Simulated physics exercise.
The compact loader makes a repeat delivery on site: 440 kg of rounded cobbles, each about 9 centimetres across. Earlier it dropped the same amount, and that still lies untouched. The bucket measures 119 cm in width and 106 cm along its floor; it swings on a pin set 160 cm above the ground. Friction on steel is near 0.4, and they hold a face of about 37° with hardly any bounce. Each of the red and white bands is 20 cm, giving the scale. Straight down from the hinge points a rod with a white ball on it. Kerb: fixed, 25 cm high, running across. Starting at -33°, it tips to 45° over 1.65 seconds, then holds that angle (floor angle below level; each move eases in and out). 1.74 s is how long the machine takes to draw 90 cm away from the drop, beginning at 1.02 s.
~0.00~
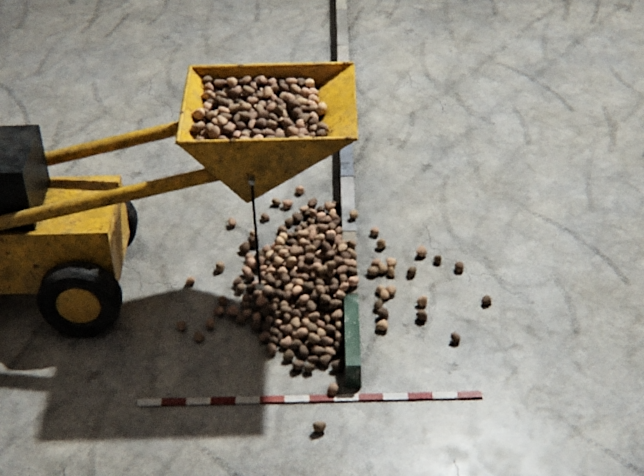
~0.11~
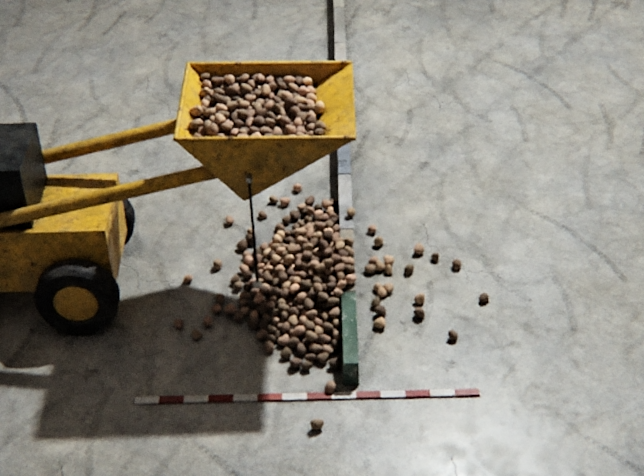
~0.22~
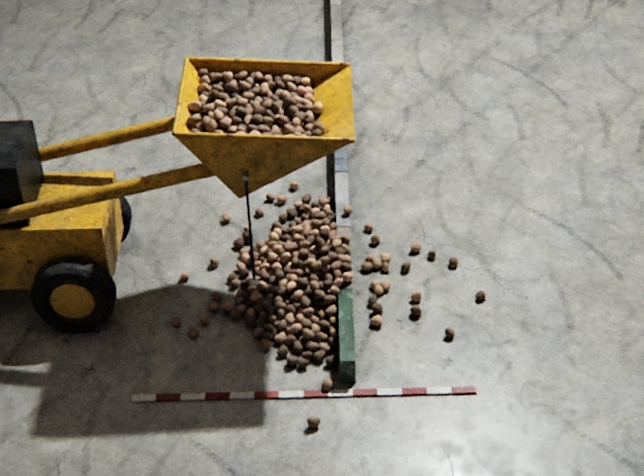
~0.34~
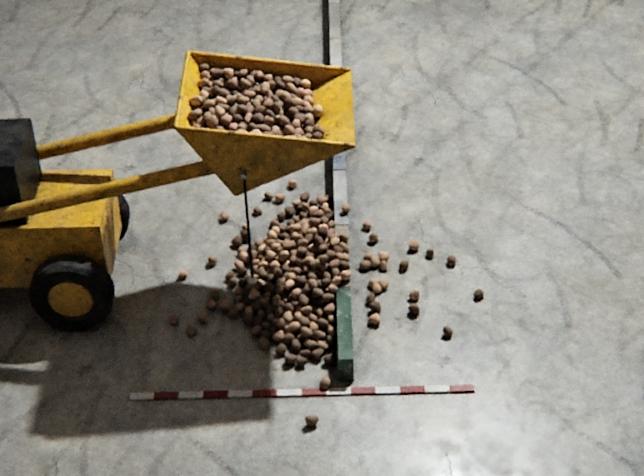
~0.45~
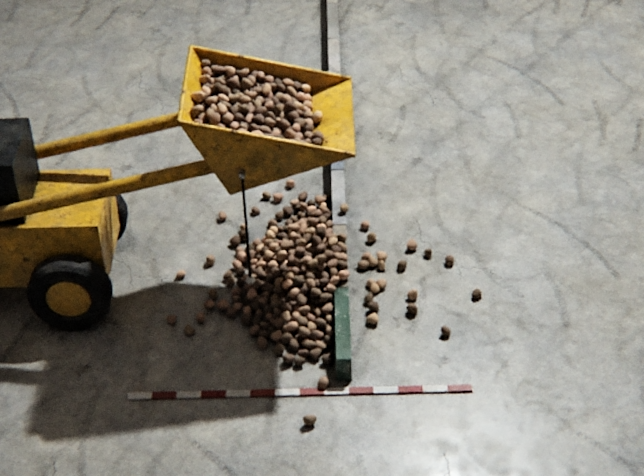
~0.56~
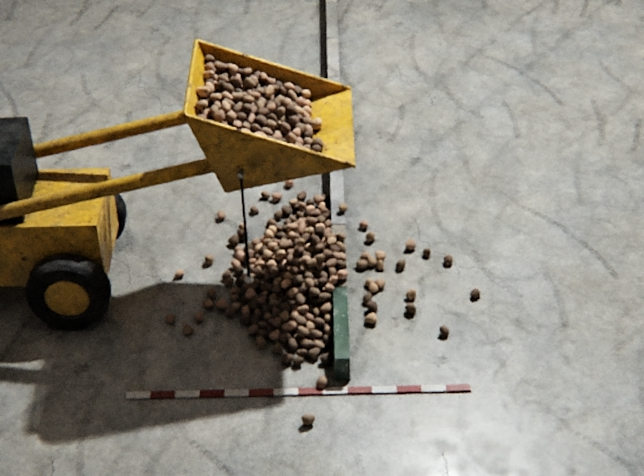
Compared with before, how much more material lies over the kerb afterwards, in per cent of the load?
Some 39 per cent of a load more.
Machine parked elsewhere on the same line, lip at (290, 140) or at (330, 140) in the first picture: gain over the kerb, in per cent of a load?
First place about 0 %, second about 15 %.
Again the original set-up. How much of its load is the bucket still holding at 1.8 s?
Some 15 %, roughly, is held.
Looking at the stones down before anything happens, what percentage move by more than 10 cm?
I'd say roughly 15 per cent of them.
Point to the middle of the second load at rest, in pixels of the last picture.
They come to rest centred about (322, 265).
After 1.2 s the floor is at 33°; in per cent of one load, 99 in the bucket, 96 on this side of the kerb, 5 over the kerb; the foremost stones are at (428, 280).
After 1.8 s the floor is at 45°; in per cent of one load, 15 in the bucket, 154 on this side of the kerb, 31 over the kerb; the foremost stones are at (430, 273).
After 3.2 s the floor is at 45°; in per cent of one load, 0 in the bucket, 156 on this side of the kerb, 44 over the kerb; the foremost stones are at (537, 244).
After 6.0 s the floor is at 45°; in per cent of one load, 0 in the bucket, 156 on this side of the kerb, 44 over the kerb; the foremost stones are at (537, 244). Net gain over the kerb, 39.
